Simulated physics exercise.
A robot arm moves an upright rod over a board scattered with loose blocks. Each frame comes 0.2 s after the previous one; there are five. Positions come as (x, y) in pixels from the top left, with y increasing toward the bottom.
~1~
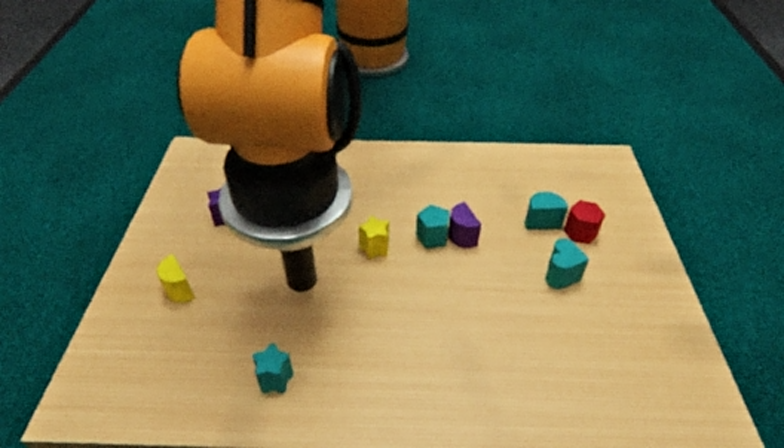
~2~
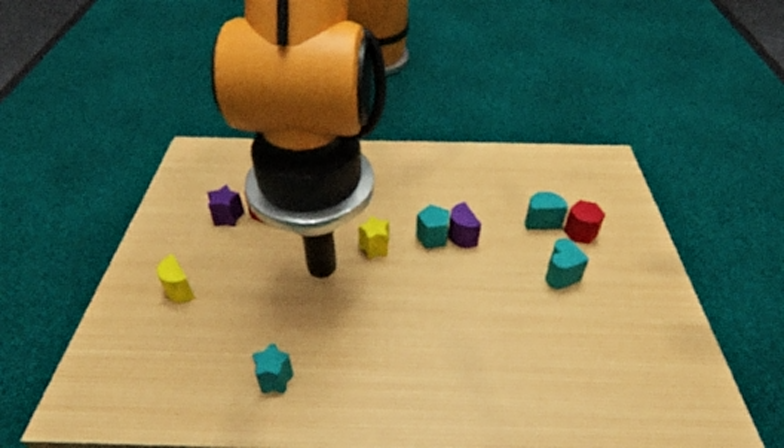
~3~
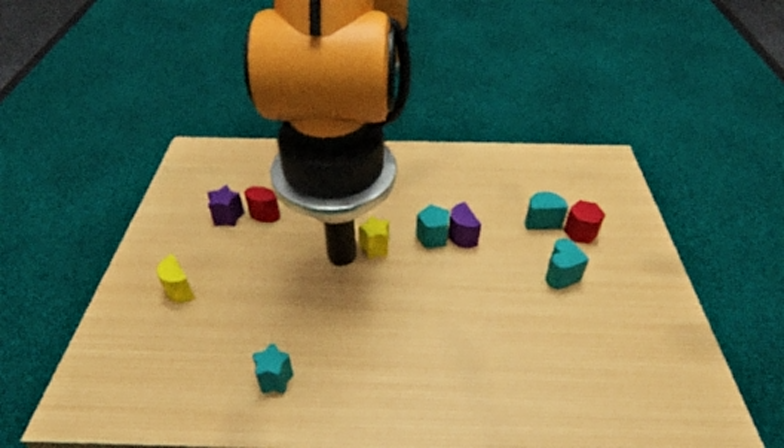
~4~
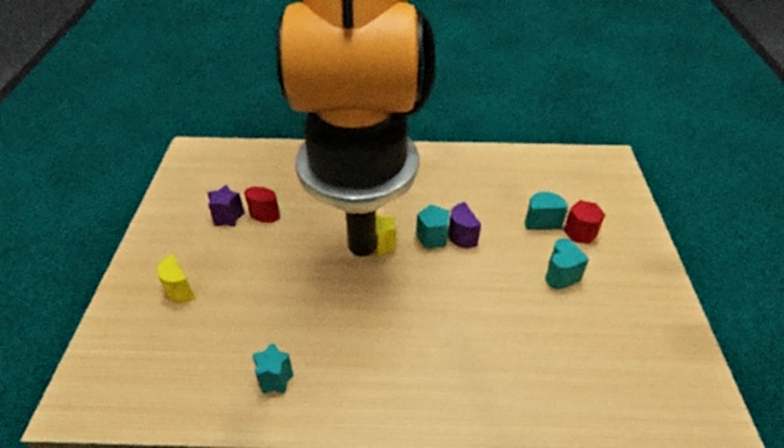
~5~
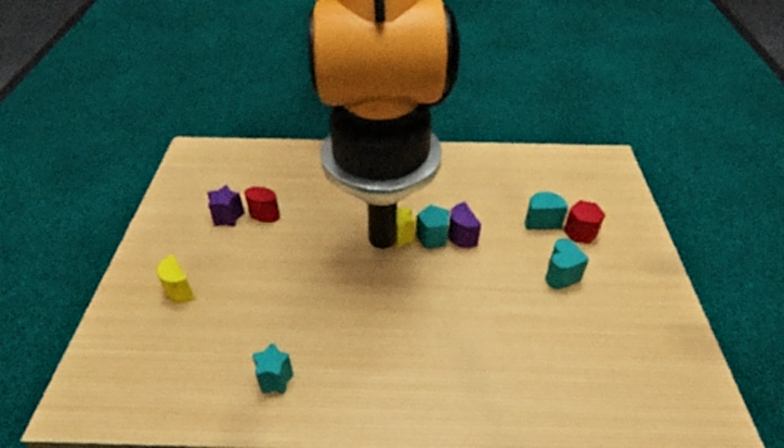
A robot arm moves its rod right and nudges the yellow star toward the turquoise block.
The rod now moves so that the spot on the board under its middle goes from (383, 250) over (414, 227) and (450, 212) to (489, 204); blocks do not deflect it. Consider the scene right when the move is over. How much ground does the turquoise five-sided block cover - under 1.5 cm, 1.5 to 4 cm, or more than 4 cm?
It is going to finish beyond 4 cm from where it is now.
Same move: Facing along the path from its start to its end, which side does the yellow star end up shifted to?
Sideways shift: Left.
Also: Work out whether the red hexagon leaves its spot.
Stays put.
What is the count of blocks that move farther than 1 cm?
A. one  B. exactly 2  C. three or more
It's C.
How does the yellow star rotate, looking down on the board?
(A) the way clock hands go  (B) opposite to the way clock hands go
Option B.
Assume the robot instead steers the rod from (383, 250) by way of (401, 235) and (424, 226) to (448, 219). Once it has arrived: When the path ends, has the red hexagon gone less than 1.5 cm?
Yes, that is what happens.
On the path given first. One third of the way, rod (414, 216); yellow star (425, 191), turned 15° anticlockwise; turquoise five-sided block (451, 202), turned 55° clockwise; purple half-round block (476, 216), turned 30° clockwise.
Two thirds of the way, rod (451, 201); yellow star (442, 176), turned 65° anticlockwise; turquoise five-sided block (482, 195), turned 80° clockwise; purple half-round block (480, 217), turned 45° clockwise.
At the end, rod (490, 194); yellow star (443, 176), turned 75° anticlockwise; turquoise five-sided block (511, 198), turned 160° clockwise; purple half-round block (480, 217), turned 45° clockwise; turquoise half-round block unmoved; red hexagon unmoved.
